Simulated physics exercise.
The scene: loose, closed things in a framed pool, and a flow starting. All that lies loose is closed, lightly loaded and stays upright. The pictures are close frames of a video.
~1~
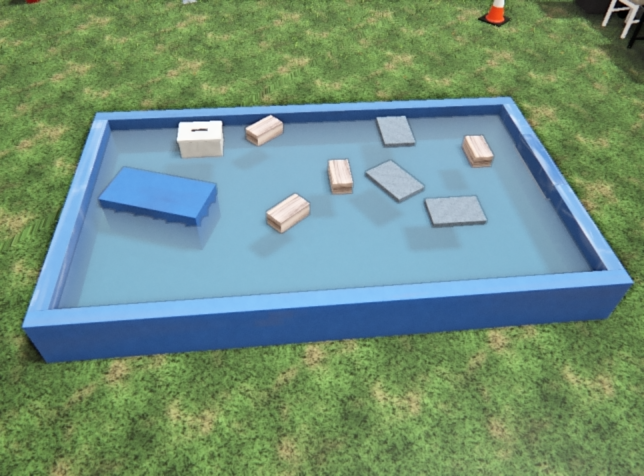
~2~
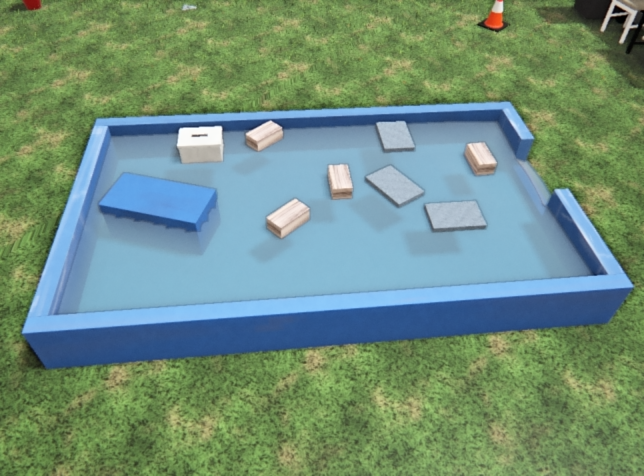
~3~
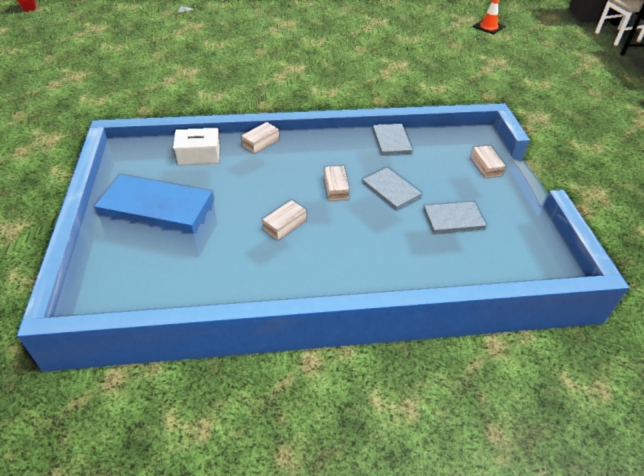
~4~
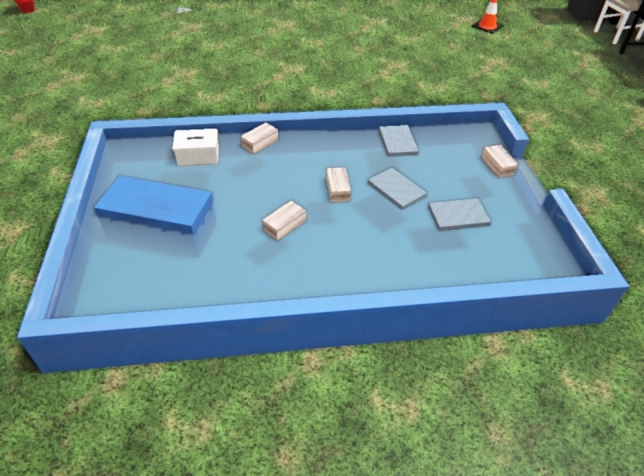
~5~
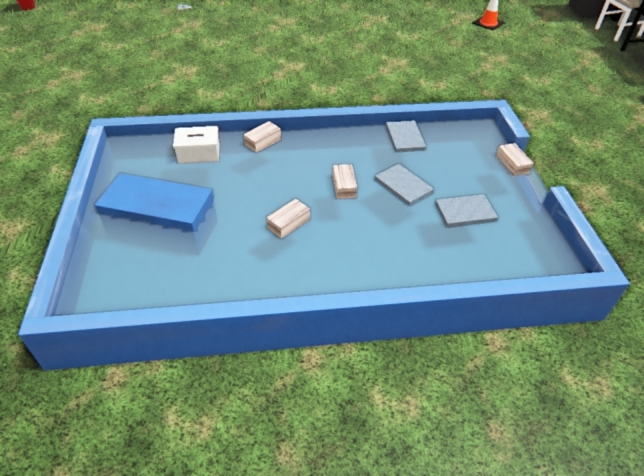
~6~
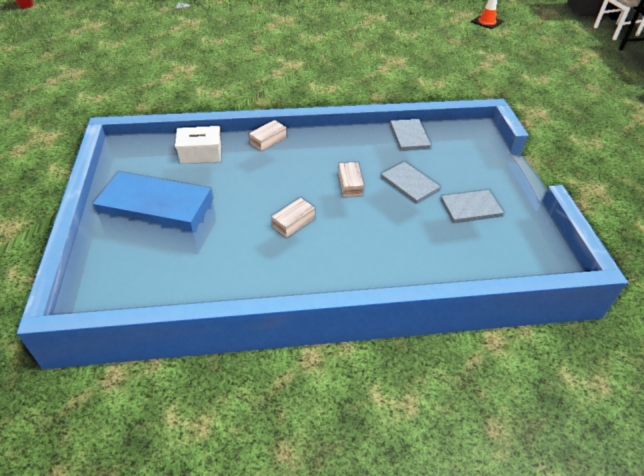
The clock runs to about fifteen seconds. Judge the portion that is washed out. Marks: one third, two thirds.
Share: From one to two thirds.
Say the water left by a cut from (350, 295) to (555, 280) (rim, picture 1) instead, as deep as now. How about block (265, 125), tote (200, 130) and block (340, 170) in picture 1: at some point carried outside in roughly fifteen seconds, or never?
As listed: Still in, still in, carried outside.
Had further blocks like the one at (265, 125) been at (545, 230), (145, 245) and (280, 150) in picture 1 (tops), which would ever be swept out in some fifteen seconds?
As listed: Yes, no, stays.
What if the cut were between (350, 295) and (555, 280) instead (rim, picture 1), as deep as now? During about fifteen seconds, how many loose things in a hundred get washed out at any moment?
Near 60 in a hundred.
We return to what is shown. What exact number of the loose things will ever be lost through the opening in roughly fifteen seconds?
It comes to 5.
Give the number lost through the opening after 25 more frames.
The number is 4.
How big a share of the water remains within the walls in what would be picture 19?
About 78 per cent.
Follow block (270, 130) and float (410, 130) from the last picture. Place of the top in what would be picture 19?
Around (305, 133) and (483, 145).
A moment on, 1 of 8 are out; 7 afloat.
Next, 2 of 8 are out; 6 afloat.
Later, 4 of 8 are out; 4 afloat.
In the end, 5 of 8 are out; 3 afloat.
